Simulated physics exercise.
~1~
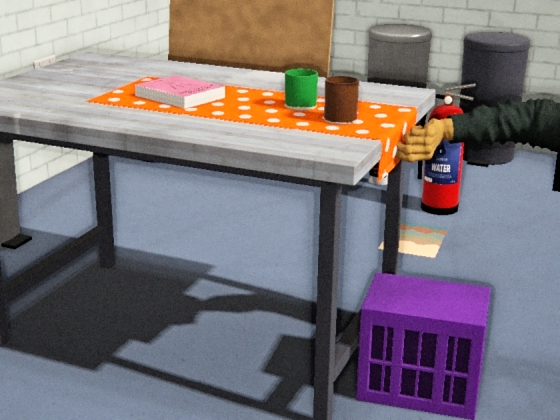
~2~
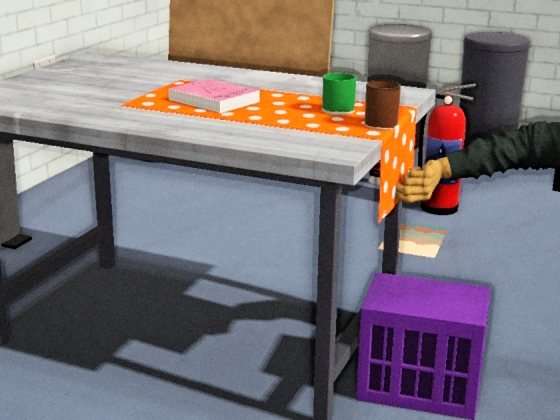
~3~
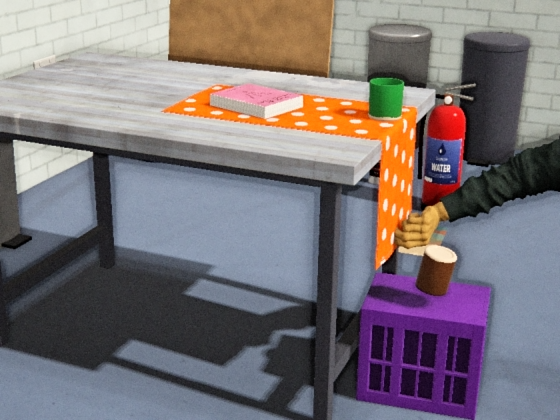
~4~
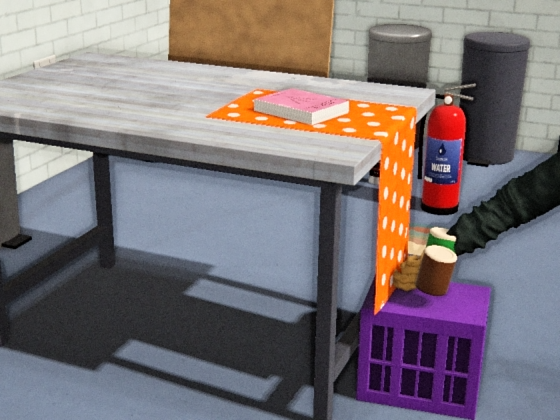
At a workbench, a gloved hand pulls the orange runner down, dropping both mugs off.
